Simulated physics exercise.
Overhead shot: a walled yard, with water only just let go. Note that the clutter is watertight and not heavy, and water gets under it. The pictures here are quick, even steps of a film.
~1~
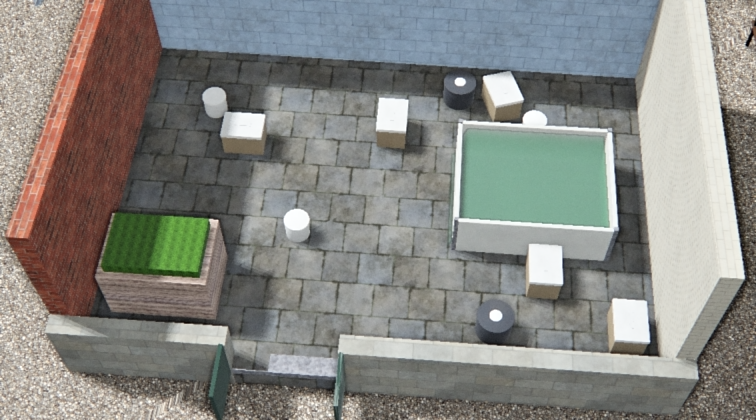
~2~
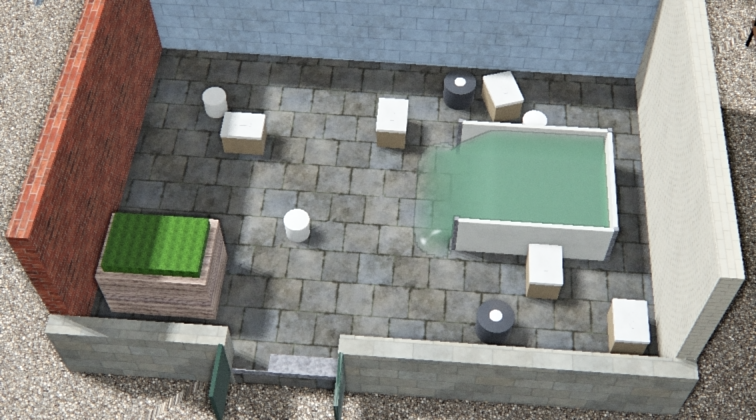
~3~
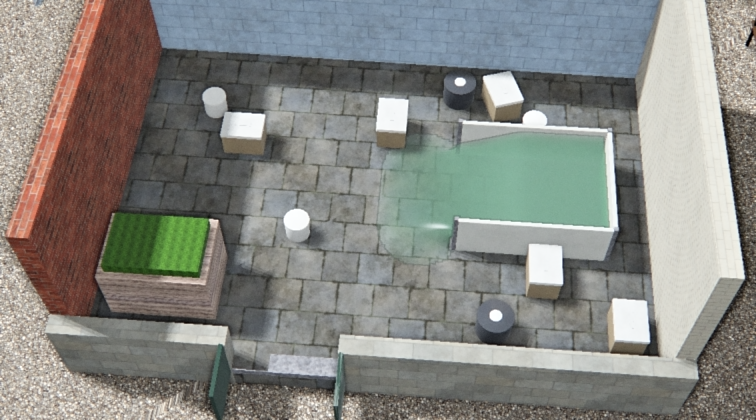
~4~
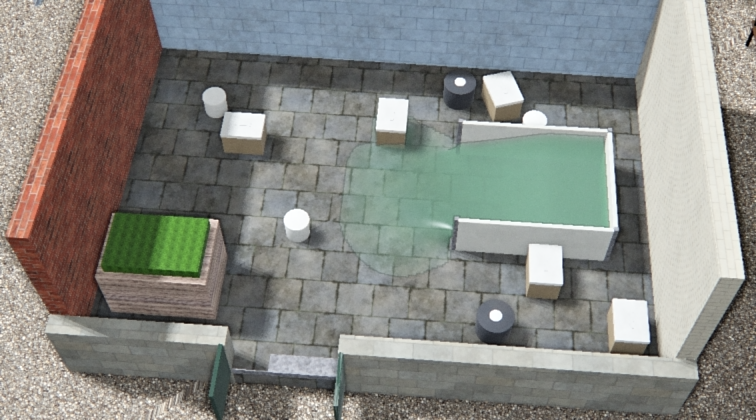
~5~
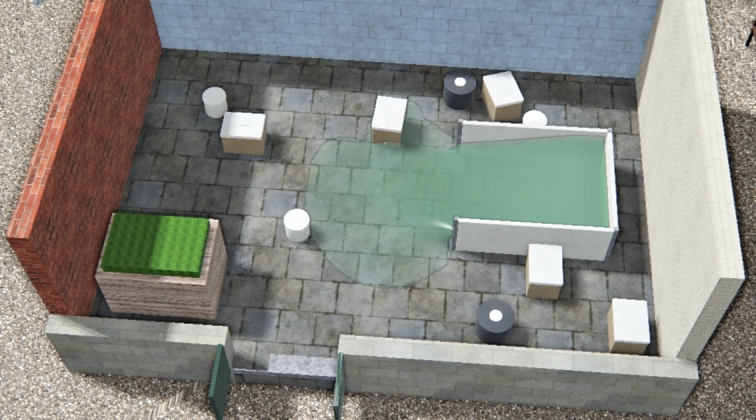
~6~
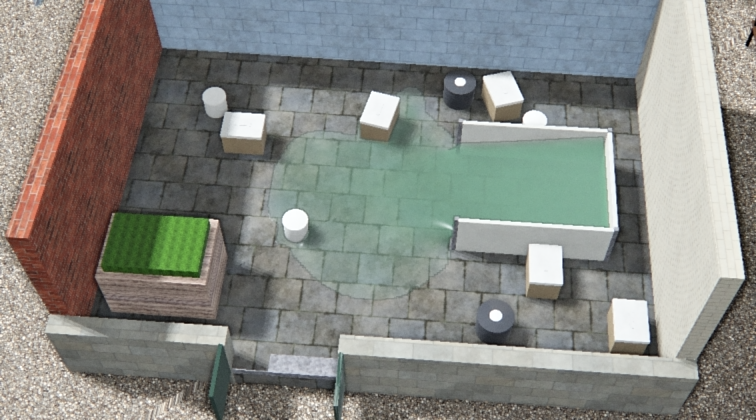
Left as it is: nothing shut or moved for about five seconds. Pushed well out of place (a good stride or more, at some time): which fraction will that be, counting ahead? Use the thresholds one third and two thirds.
I'd put it between one third and two thirds.
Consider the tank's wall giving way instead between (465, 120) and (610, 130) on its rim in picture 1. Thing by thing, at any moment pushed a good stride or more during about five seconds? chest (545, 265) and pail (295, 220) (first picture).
In order: Stopped short of it and stopped short of it.
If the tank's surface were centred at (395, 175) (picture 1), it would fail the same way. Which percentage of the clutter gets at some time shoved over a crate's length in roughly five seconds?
Roughly 50 per cent.
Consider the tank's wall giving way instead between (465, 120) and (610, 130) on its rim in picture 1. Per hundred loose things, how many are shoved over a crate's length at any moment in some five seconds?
I'd put it around 80 percent.
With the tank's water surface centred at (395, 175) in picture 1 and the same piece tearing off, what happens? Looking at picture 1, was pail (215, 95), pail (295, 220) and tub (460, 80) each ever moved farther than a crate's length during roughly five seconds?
In order: Went well off, went well off, went well off.
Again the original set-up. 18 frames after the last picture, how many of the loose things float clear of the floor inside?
That would be 4.
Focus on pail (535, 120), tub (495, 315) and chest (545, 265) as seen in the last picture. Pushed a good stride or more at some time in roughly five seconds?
Short of that, short of that, short of that.
A moment on, 1 of 10 are well off their spots; 0 afloat.
Next, 4 of 10 are well off their spots; 2 afloat.
Later, 4 of 10 are well off their spots; 4 afloat.
In the end, 4 of 10 are well off their spots, and 4 have been at some point; 4 afloat.
